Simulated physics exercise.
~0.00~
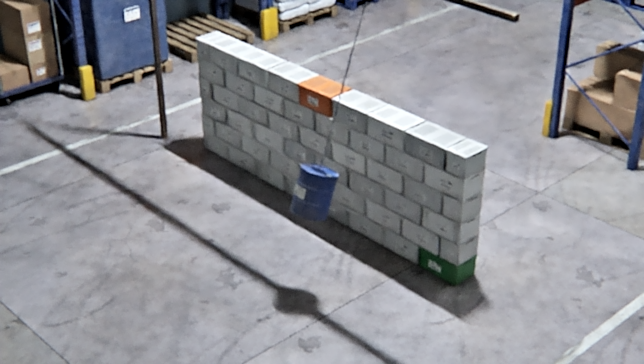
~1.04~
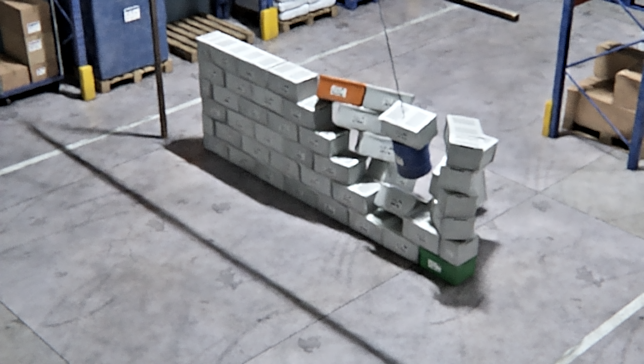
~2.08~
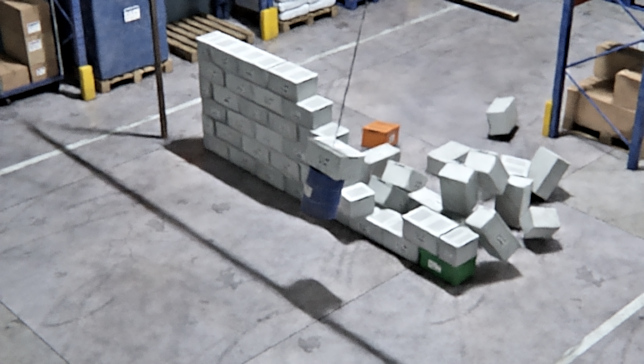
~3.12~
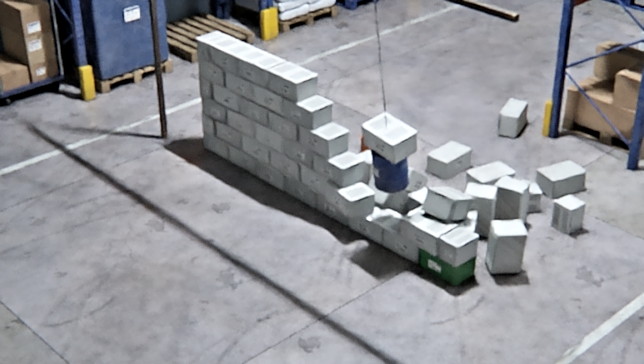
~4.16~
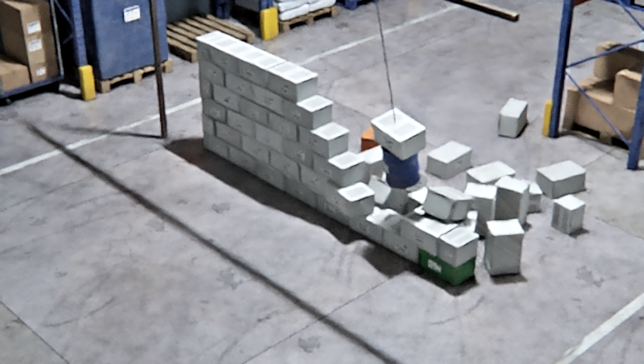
In this clip, a blue drum hanging on a line swings into a wall of pale totes on a warehouse floor, knocking the right part down into a scattered heap. The drum swings back and forth with a tote on top, while the left section and green corner tote stay standing.
